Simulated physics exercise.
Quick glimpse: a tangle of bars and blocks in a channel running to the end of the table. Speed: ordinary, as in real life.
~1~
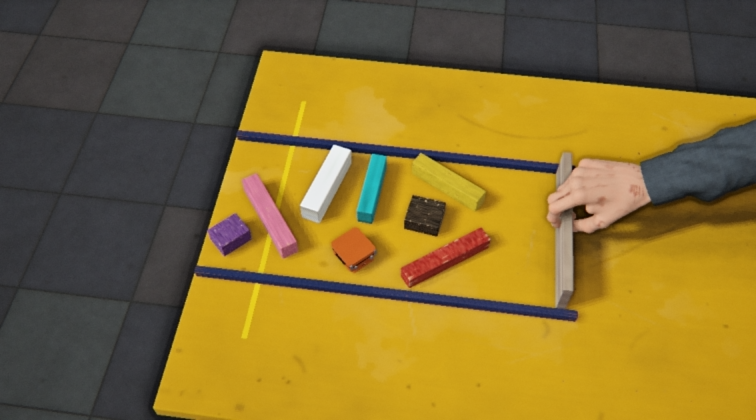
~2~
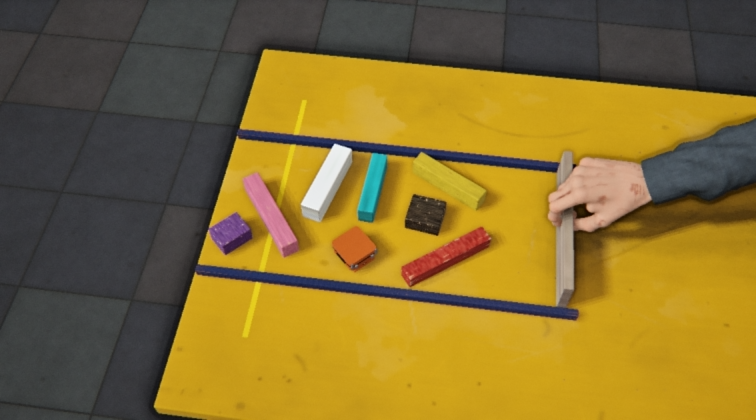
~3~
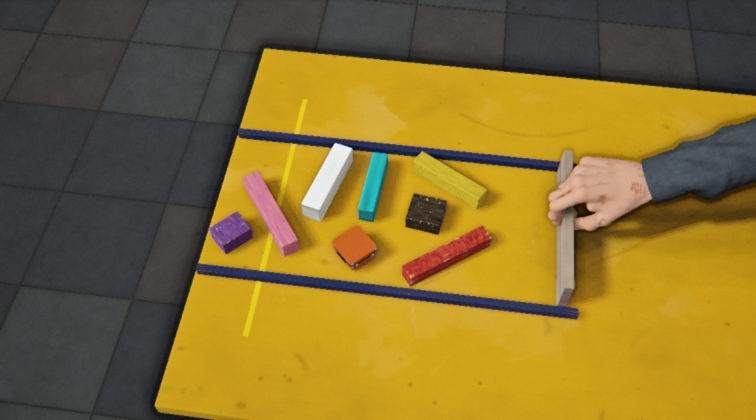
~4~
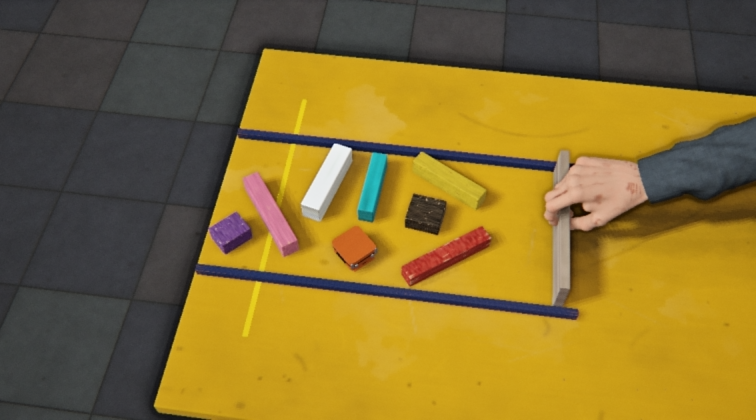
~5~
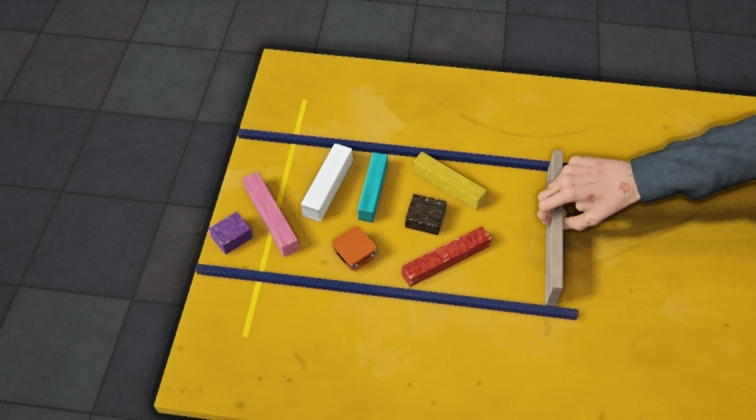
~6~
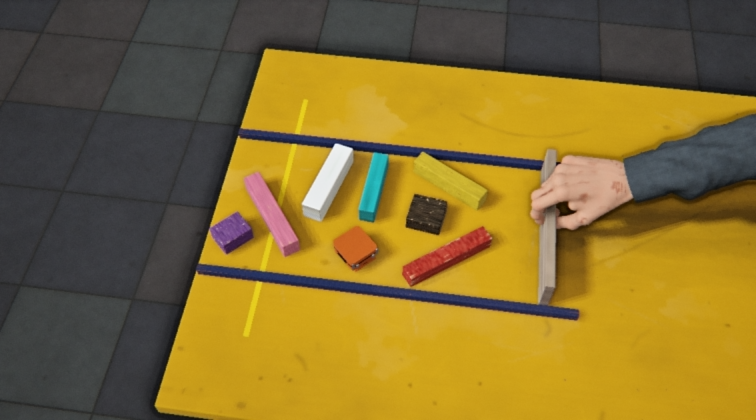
To begin with, a hand holds a grey board upright at the right end of a channel between two dark blue rails on a yellow table, with coloured bars and blocks scattered inside. The hand then slides the board slightly left, while the bars and blocks stay where they are.
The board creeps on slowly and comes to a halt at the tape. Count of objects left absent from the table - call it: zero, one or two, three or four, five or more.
My call is three or four.
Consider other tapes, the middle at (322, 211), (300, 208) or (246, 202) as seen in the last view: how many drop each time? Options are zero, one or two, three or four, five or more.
Tape by tape, the falls would be one to two, then one or two, then 5 or more.
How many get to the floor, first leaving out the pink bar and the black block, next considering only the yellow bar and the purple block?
1, then 1.
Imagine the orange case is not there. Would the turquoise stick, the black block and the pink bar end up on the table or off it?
Outcome for the turquoise stick: It stays; for the black block: It stays; for the pink bar: It drops.
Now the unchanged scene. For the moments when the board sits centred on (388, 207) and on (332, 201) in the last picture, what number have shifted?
At the first point the count is 6, at the second it's 8.
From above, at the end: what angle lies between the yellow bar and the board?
Close to 50°.
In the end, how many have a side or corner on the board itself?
Contact count: 3.
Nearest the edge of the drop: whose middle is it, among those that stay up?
Going by centres, it is the orange case.
Soon after, none off yet; purple block at rest near (232, 233); pink bar at rest near (272, 213); white stick at rest near (329, 182).
Then, none off yet; purple block at rest near (232, 233); pink bar at rest near (272, 213); white stick moved a little near (311, 180).
Further on, none off yet; purple block on its side near (186, 252); pink bar moved a little near (218, 212); white stick moved about its own width near (246, 174).
At rest, the number that fall off is three or four; fallen, white stick, pink bar and purple block.
